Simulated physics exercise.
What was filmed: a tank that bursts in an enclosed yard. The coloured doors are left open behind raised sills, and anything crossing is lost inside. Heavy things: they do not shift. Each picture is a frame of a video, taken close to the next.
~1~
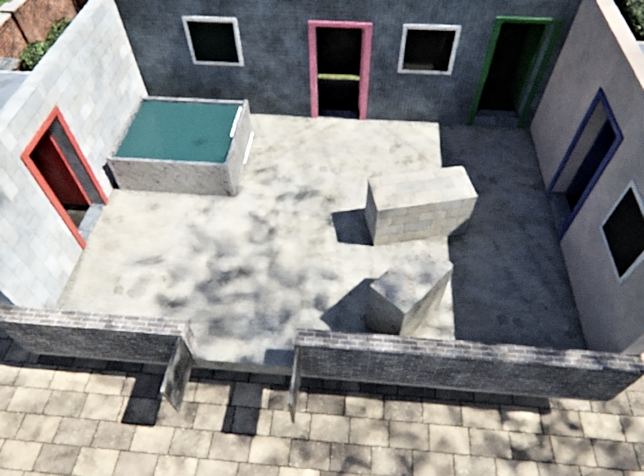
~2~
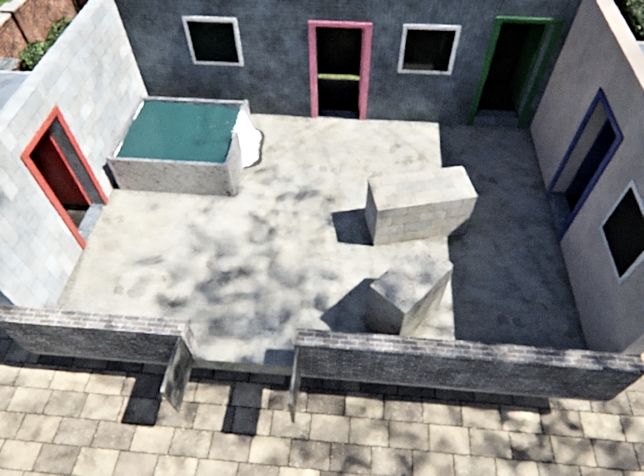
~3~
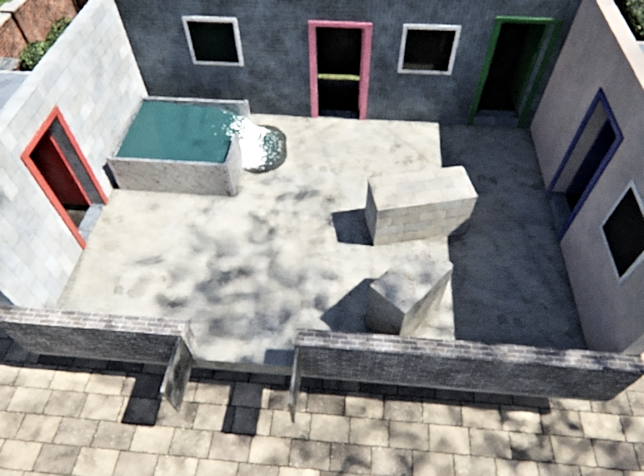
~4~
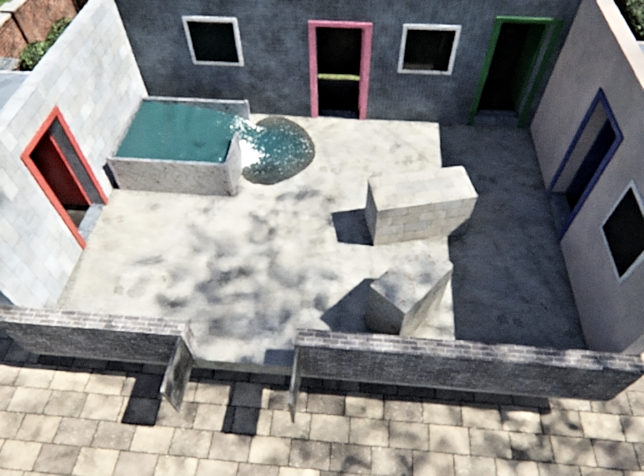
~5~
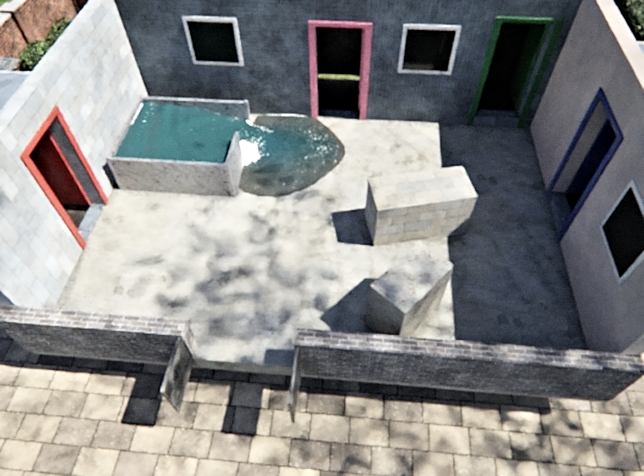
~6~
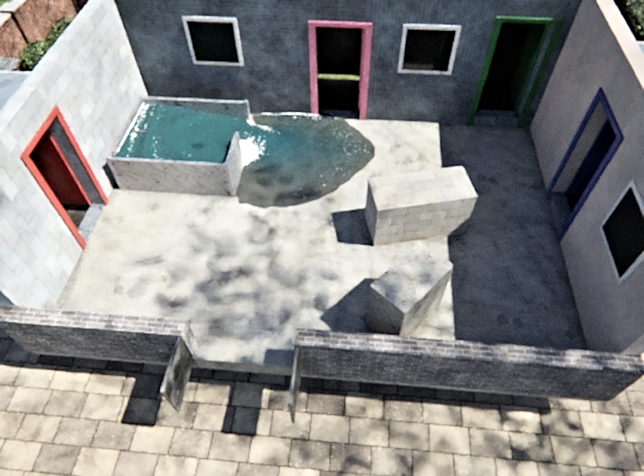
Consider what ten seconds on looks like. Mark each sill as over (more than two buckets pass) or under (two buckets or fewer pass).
The pink door is over, the blue door is under, the red door is under, the green door is under.
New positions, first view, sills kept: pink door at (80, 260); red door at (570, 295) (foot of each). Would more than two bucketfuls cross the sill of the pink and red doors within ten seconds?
What happens next: The pink one falls below the limit, and the red one overflows.
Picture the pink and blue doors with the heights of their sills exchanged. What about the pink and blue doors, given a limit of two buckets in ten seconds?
Result - pink ends up below, blue ends up above.
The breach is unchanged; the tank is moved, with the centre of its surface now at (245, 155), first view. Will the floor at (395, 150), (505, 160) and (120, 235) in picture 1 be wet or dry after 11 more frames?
As listed: Reached, reached, untouched.
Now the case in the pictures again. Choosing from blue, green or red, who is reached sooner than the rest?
It's the one in green.
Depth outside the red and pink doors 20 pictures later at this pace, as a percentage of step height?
The first comes to about 0 percent, the second to about 290 percent.
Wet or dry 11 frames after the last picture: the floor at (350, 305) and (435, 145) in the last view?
Going in order, I'd call them bone-dry and drenched.
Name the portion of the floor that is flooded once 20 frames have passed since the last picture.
My estimate is close to 45 per cent.
A moment on, water covers 30 % of the floor; the pink door under two buckets in, the blue door not reached, the red door not reached, the green door not reached.
Next, water covers 40 % of the floor; the pink door over two buckets in, the blue door not reached, the red door not reached, the green door wet at the sill, nothing in.
Then, water covers 45 % of the floor; the pink door far over two buckets in, the blue door under two buckets in, the red door not reached, the green door wet at the sill, nothing in.
Later, water covers 65 % of the floor; the pink door far over two buckets in, the blue door under two buckets in, the red door not reached, the green door under two buckets in.
In the end, water covers 85 % of the floor; the pink door far over two buckets in, the blue door under two buckets in, the red door not reached, the green door under two buckets in.
